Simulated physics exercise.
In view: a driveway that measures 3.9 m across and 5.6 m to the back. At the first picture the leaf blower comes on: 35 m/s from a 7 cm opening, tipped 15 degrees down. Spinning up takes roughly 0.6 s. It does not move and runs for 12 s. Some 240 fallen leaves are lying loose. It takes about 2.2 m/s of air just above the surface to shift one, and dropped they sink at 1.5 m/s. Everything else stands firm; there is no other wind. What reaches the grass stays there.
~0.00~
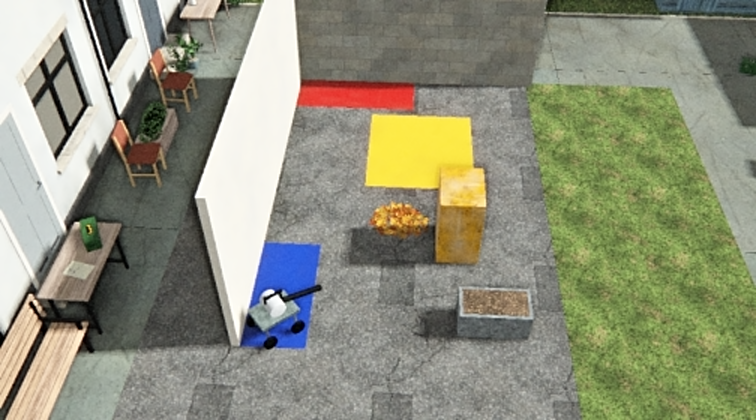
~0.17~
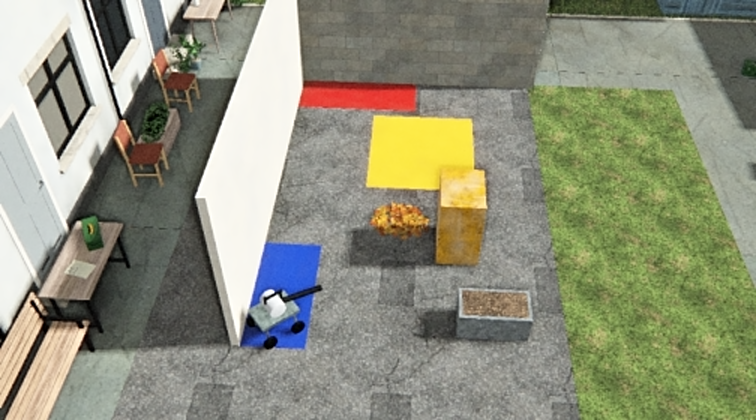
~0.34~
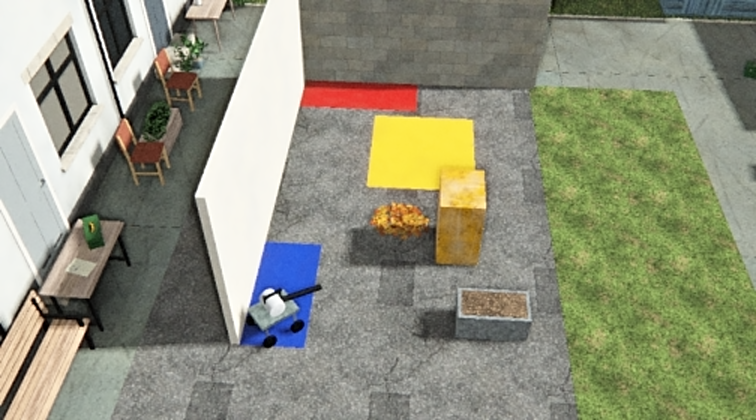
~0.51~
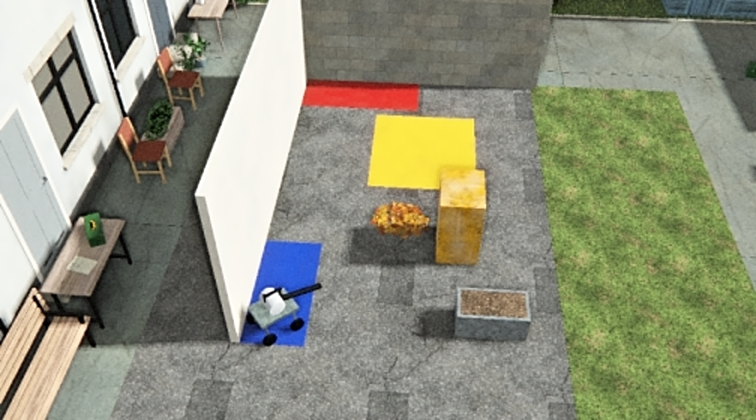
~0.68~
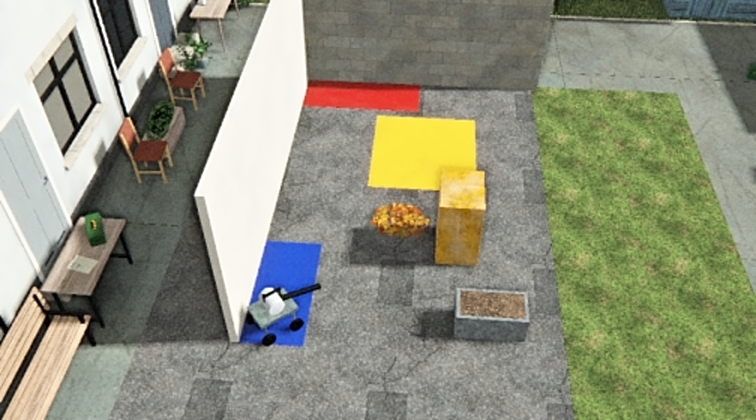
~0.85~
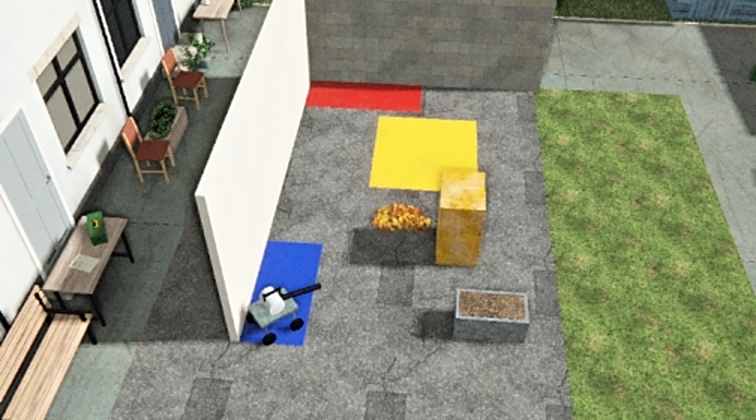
To begin with, a leaf blower stands on a blue patch beside a white wall, pointing toward a heap of orange leaves near a yellowish bin, with red and yellow patches behind. The leaves lie still for most of the clip, then the heap shifts very slightly to the right.
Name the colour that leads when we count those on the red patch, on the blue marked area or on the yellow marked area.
The biggest group is at the yellow one.
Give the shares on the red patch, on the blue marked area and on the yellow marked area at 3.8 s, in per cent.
About 0 % red, 0 % blue, 40 % yellow.
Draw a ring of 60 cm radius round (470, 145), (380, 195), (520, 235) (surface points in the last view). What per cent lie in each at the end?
In turn about 20 %, 25 %, 0 %.
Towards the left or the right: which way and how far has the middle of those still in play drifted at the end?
To the right, by about 1.2 m.
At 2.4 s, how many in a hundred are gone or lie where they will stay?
About 10 %.
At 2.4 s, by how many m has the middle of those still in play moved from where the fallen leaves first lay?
Roughly 1.4 m.
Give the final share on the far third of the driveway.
Some 50 per cent.
After 2.4 s the count stands so, 0 % are on the blue marked area, 0 % on the red patch and 48 % on the yellow marked area; the middle of those still in play is near (447, 171).
After 3.8 s the count stands so, 0 % are on the blue marked area, 0 % on the red patch and 38 % on the yellow marked area; the middle of those still in play is near (474, 164).
After 6.6 s the count stands so, 0 % are on the blue marked area, 0 % on the red patch and 35 % on the yellow marked area; the middle of those still in play is near (480, 153).
After 12.0 s, at the end, 0 % are on the blue marked area, 0 % on the red patch and 36 % on the yellow marked area; the middle of those still in play is near (485, 150).
